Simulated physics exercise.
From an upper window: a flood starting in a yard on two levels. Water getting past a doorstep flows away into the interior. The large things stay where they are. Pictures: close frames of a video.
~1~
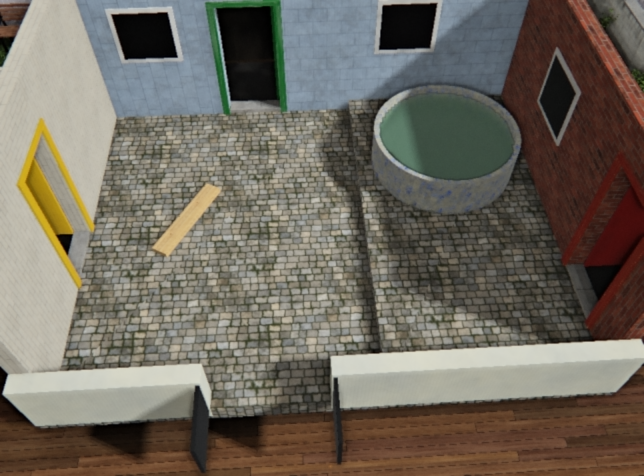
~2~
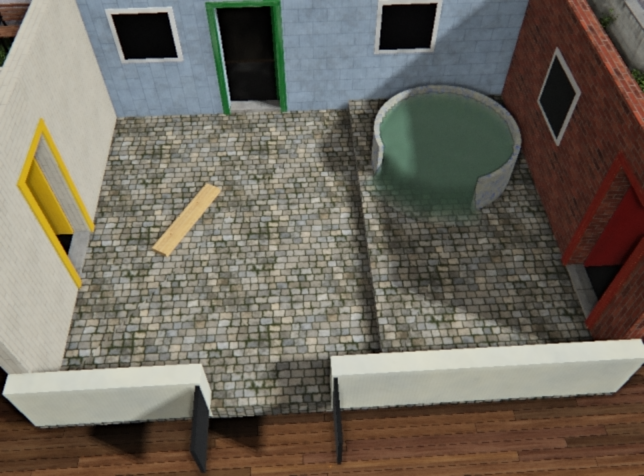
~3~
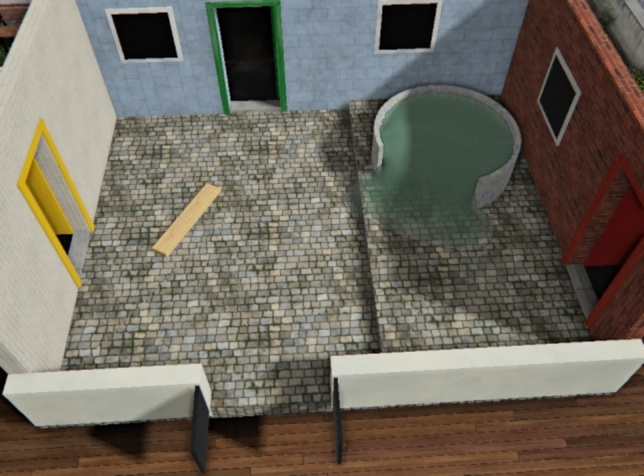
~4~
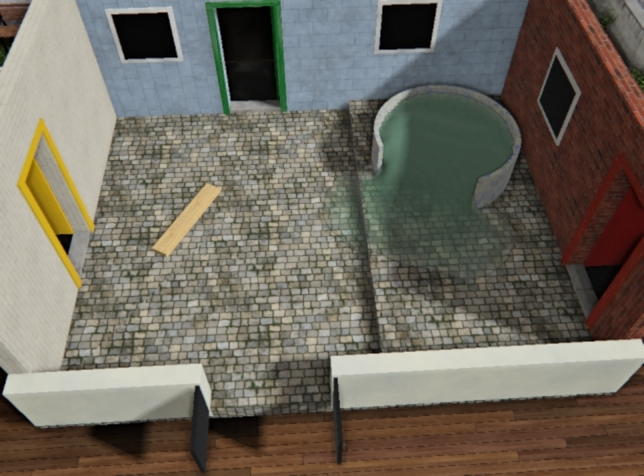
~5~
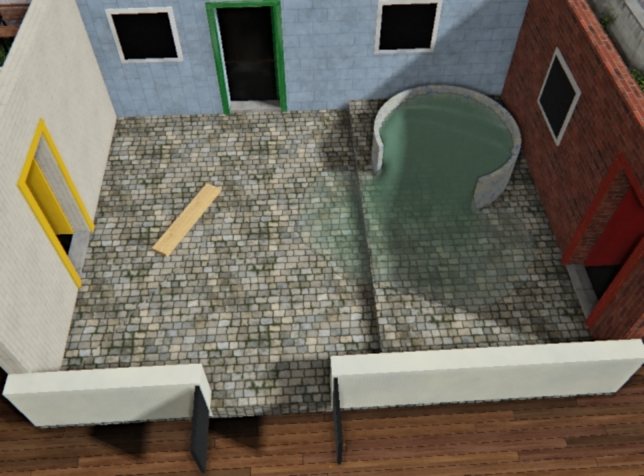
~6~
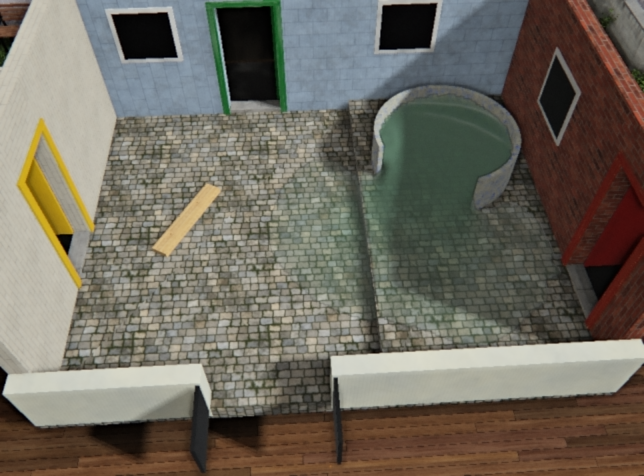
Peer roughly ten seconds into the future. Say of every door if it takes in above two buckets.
One by one: I predict the red door will overshoot two buckets. I predict the green door will remain at two buckets or below. I predict the yellow door will remain at two buckets or below.
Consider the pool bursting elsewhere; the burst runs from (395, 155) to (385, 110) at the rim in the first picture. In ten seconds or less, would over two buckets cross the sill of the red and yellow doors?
My reading: The red door is under; the yellow door goes over.
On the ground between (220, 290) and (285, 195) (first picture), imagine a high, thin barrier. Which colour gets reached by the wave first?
First: The one in red.
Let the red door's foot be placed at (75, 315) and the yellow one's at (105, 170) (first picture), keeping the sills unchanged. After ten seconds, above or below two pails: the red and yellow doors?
As it turns out, the red door spills past but the yellow door keeps clear.
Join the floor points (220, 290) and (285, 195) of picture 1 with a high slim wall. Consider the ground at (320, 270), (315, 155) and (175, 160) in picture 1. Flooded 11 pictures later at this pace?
Taking the points in order - wetted, unwetted, unwetted.
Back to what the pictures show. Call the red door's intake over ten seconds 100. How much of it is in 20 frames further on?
About 20 %.
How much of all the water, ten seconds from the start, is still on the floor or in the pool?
Estimate: 74 %.
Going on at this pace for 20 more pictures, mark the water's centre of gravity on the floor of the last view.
The spot I would choose is (360, 277).
A moment on, water covers 45 % of the floor; the red door wet at the sill, nothing in, the green door not reached, the yellow door not reached.
Next, water covers 50 % of the floor; the red door wet at the sill, nothing in, the green door not reached, the yellow door not reached.
Then, water covers 55 % of the floor; the red door under two buckets in, the green door not reached, the yellow door wet at the sill, nothing in.
Later, water covers 75 % of the floor; the red door over two buckets in, the green door not reached, the yellow door under two buckets in.
In the end, water covers 95 % of the floor; the red door over two buckets in, the green door wet at the sill, nothing in, the yellow door under two buckets in.
